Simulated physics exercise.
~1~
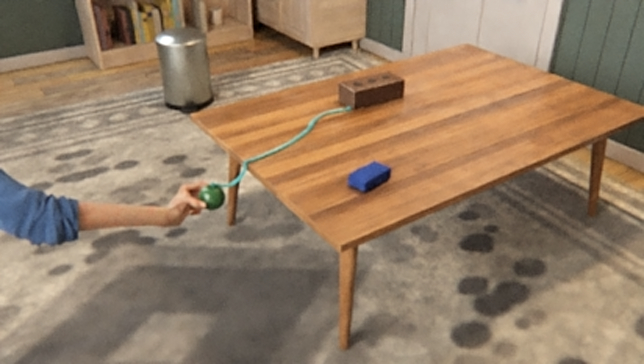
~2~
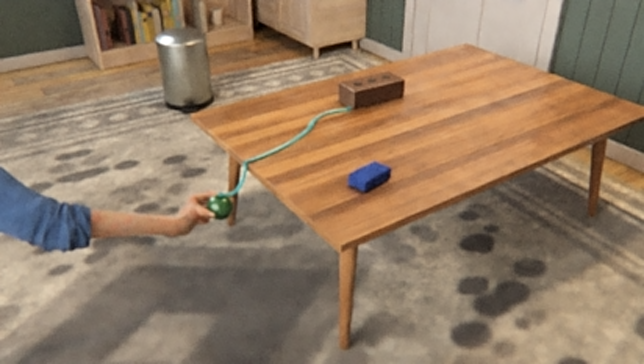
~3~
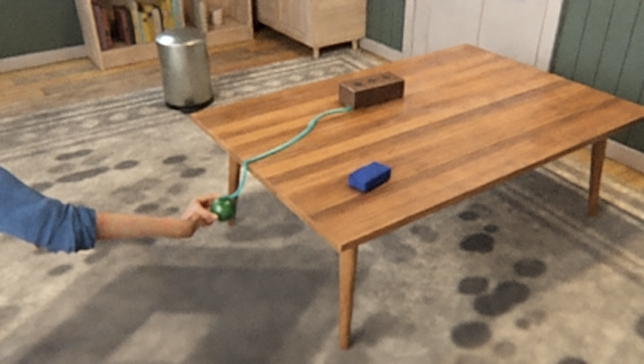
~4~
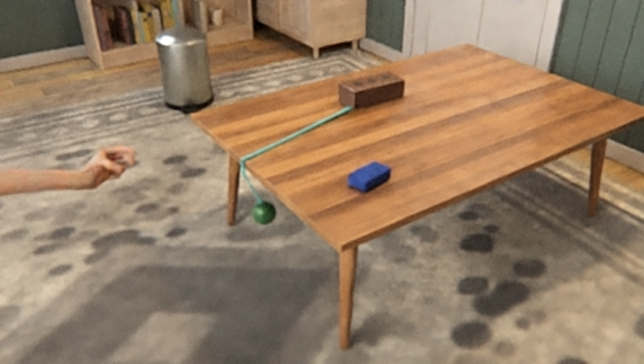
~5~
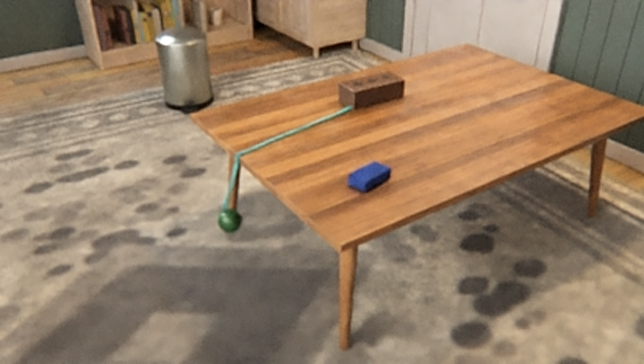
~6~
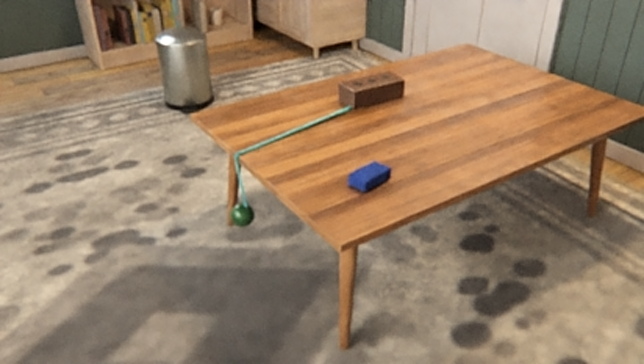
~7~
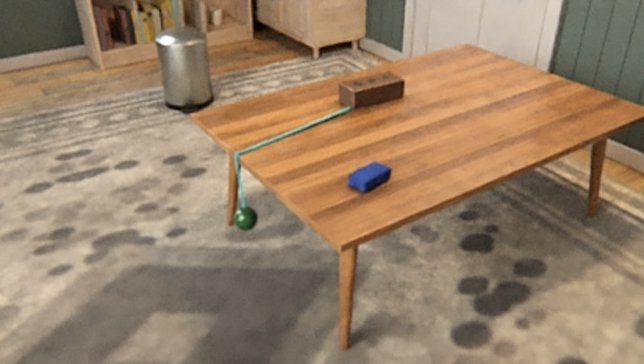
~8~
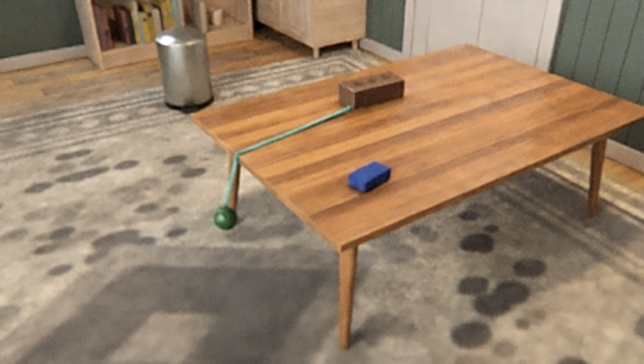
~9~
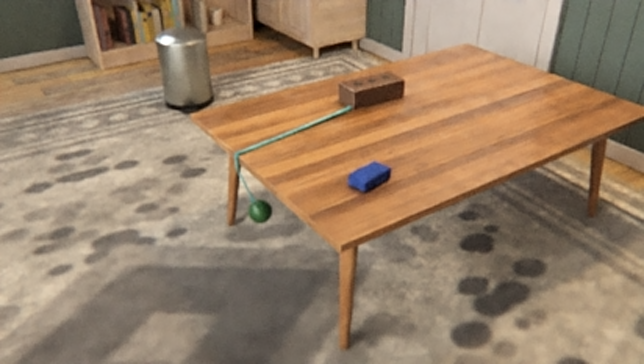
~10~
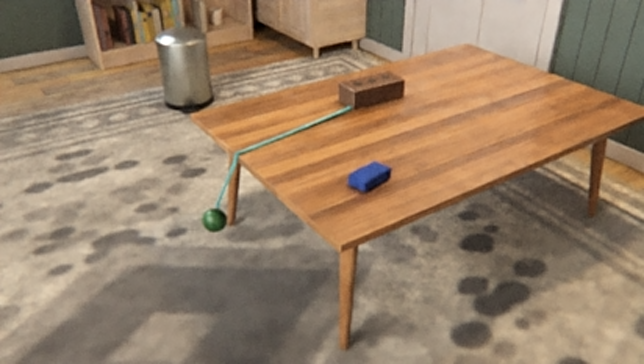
At a wooden table's edge, a hand releases a green apple, which swings from its ribbon.
